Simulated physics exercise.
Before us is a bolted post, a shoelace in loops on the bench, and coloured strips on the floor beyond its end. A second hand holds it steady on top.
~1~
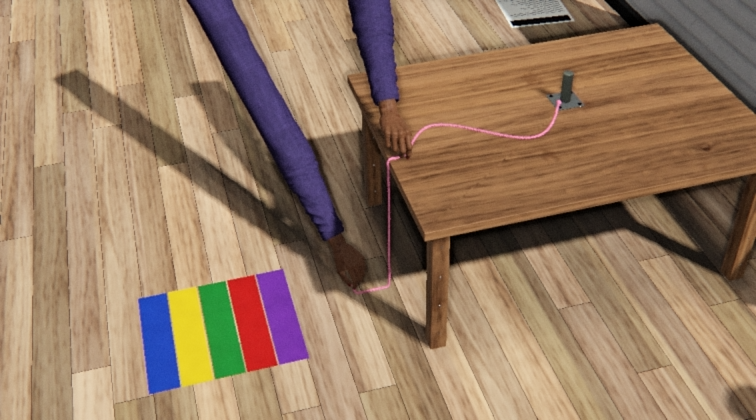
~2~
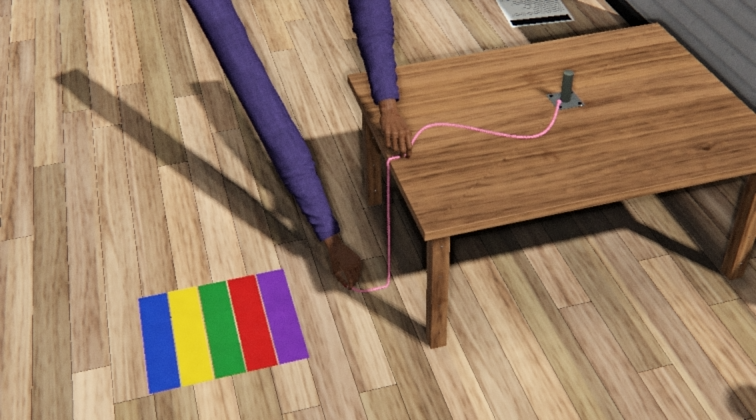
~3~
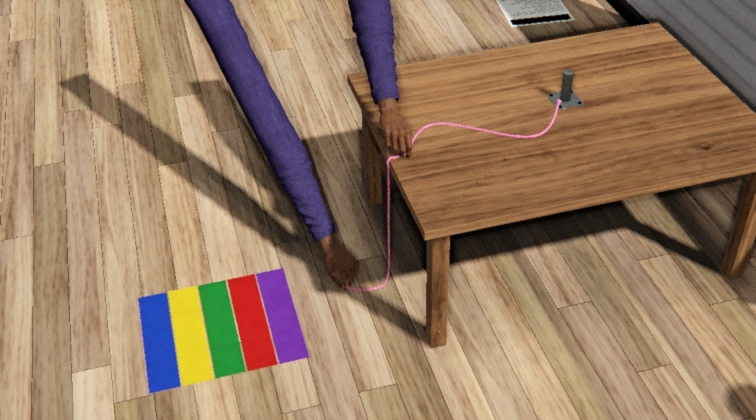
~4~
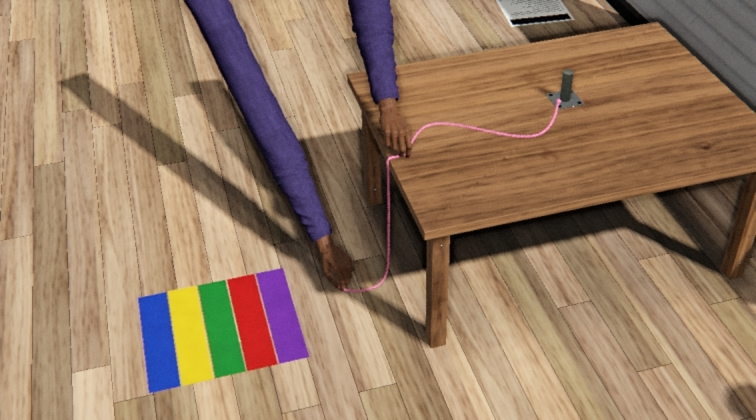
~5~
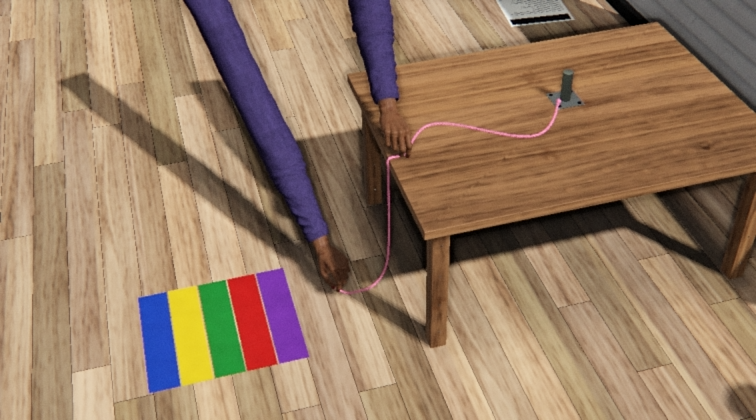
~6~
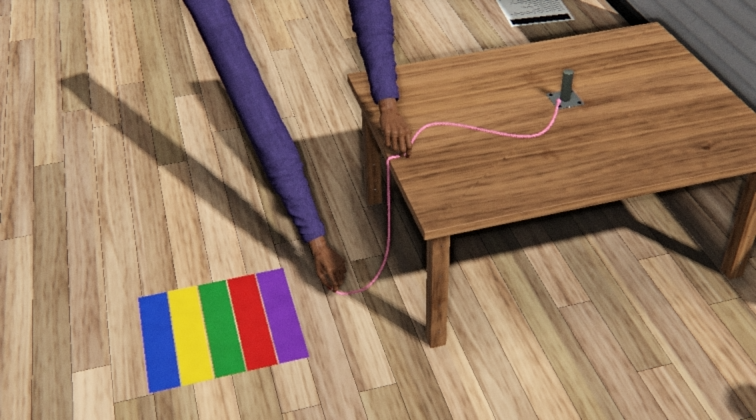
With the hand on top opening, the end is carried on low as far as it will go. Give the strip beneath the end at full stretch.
Yellow strip.
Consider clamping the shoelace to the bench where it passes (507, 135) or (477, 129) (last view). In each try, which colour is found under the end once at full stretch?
Expected strip, first: Green; second: Green.
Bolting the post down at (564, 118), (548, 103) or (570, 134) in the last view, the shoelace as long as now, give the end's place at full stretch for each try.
Per try, approx.: (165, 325); (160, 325); (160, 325).
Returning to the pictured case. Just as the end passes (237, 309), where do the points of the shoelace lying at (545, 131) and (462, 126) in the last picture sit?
Point one: (508, 113); point two: (431, 136).
Soon after, end near (237, 309); over red.
Then, end near (203, 316); over green.
At full stretch, end near (184, 320); over yellow. It gets as far as the yellow strip.
